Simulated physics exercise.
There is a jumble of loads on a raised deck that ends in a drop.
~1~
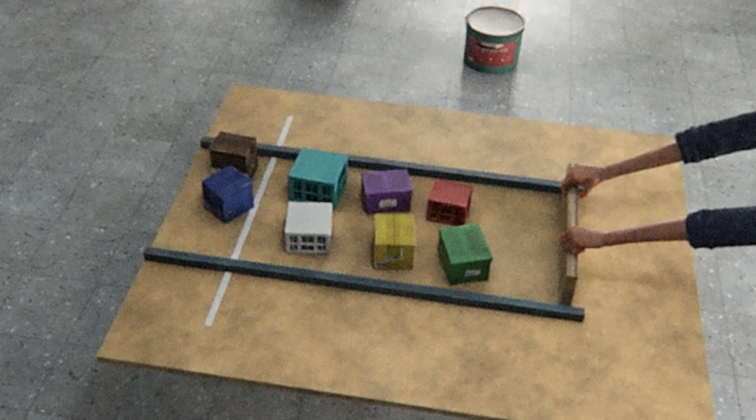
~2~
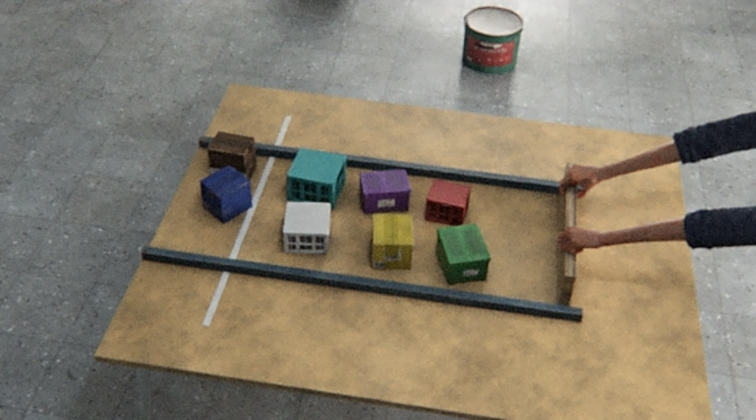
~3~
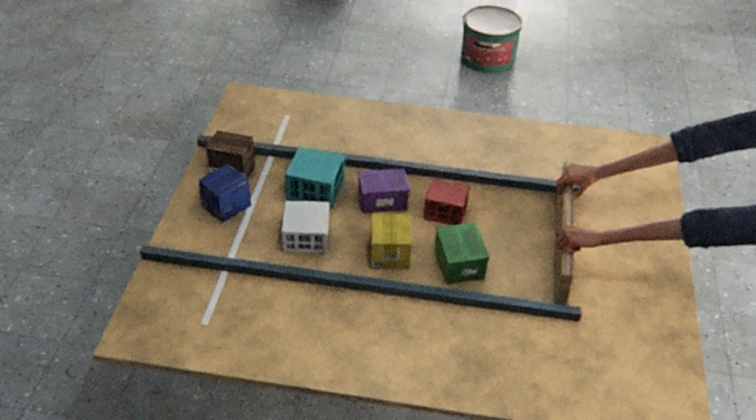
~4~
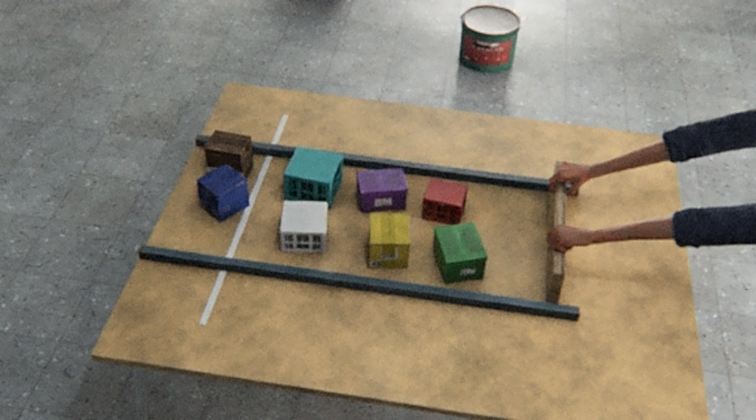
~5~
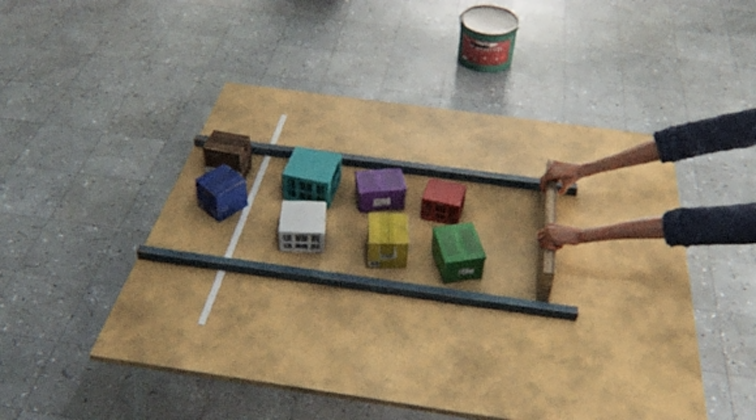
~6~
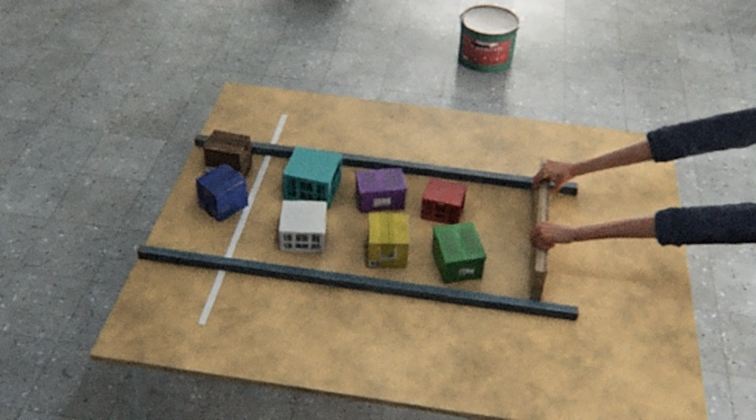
A wooden plank, gripped by two hands at the right end of a pair of dark rails, barely moves at first, then slides a short way left between them. The colourful boxes and crates ahead of it, some near a white tape line, stay in place, with a gap still before the plank.
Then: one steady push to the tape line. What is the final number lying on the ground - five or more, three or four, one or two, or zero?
Fallen: Three or four.
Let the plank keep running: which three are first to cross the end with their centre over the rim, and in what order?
Leading is the brown box, followed by the blue box and the turquoise crate in that order.
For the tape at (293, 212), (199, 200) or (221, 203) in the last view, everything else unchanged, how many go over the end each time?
Try 1: 2; try 2: 6; try 3: 6.
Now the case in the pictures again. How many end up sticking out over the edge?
1, I think.
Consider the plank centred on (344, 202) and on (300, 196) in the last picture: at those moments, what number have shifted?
Counts: 8 / 8.
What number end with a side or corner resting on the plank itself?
Count: 2.
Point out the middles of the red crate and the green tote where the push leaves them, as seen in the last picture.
In the last picture the red crate sits around (237, 176) and the green tote around (218, 216).
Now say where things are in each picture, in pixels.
The first frame shows brown box (234, 158); blue box (228, 194); turquoise crate (319, 178); plank (569, 233); tape (254, 208).
The second frame shows blue box (226, 194); white crate (307, 228).
The third frame shows turquoise crate (316, 177); plank (564, 232).
The fourth frame shows brown box (229, 157); green tote (459, 253).
The fifth frame shows blue box (222, 193); red crate (443, 202).
The sixth frame shows brown box (228, 156); blue box (222, 193); turquoise crate (313, 177); plank (540, 228); tape (248, 206).
Soon after, none off yet; brown box at rest near (228, 156); blue box at rest near (222, 193); turquoise crate at rest near (313, 177).
Then, none off yet; brown box moved a little near (208, 154); blue box moved a little near (210, 191); turquoise crate moved about its own width near (248, 167).
By the end, the number that fall off is three or four; fallen, white crate, turquoise crate, blue box and brown box.
